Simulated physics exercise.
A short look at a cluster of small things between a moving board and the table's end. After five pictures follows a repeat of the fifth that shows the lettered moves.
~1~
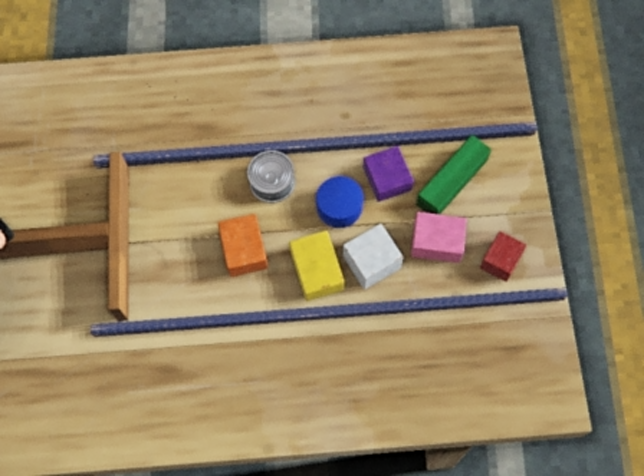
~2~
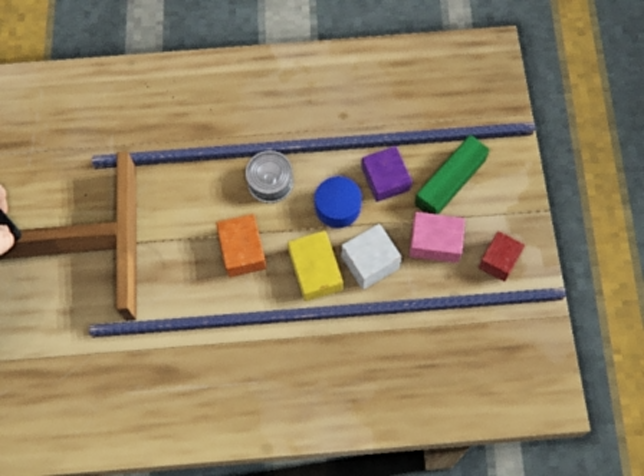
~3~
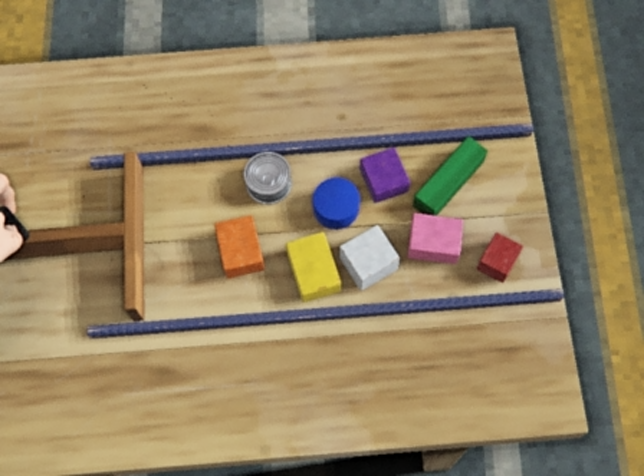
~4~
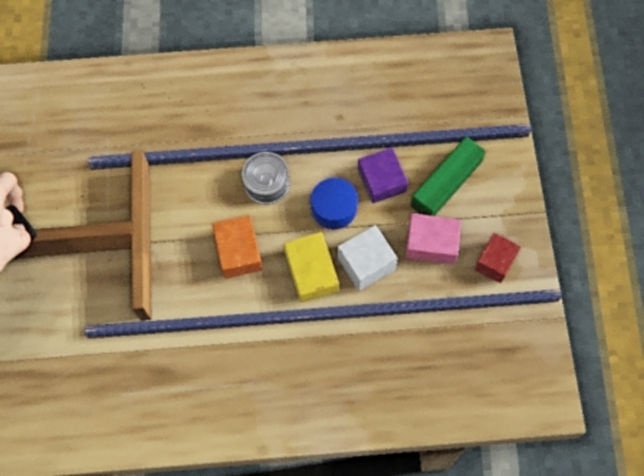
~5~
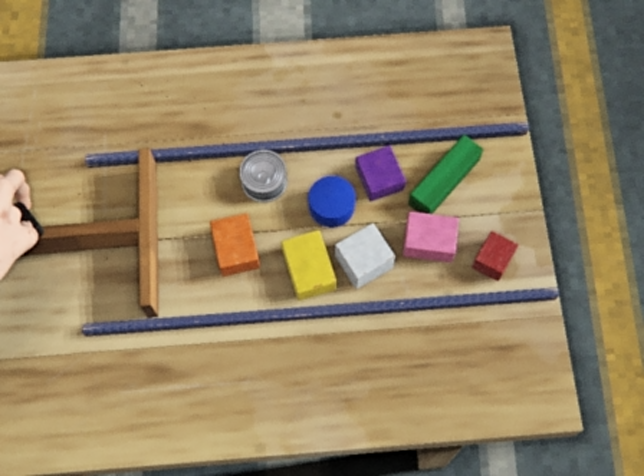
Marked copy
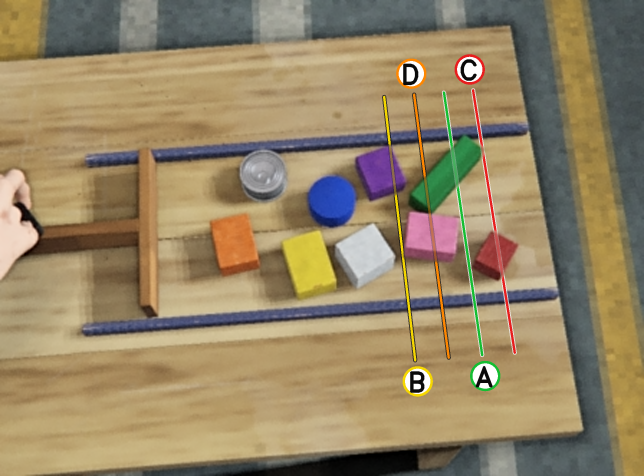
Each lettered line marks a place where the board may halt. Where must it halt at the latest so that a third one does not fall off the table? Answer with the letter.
Line D.
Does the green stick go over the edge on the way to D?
By then, no.
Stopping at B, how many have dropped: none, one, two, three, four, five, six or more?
The count is none.
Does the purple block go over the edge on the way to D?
By then, no.
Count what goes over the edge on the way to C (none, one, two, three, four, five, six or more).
By then, six or more.
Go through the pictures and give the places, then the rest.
The first frame shows purple block (388, 174); white block (372, 256); grey tin (272, 177).
The second frame shows board (122, 227); yellow block (315, 266).
The third frame shows board (130, 228); orange block (240, 247).
The fourth frame shows board (138, 227); green stick (448, 179).
The fifth frame shows board (144, 224); purple block (380, 174); white block (364, 256); grey tin (264, 177).
On the copy, A at (462, 216); B at (399, 221); C at (493, 214); D at (430, 219).
On D. First, board (247, 216); grey tin (276, 176); yellow block (318, 266).
Then, board (348, 209); red block (505, 256); pink block (479, 225).
Finally, board (429, 203); red block over the edge; pink block over the edge; two fallen.
By contrast, A drops four; B is within the limit but short; C drops seven.
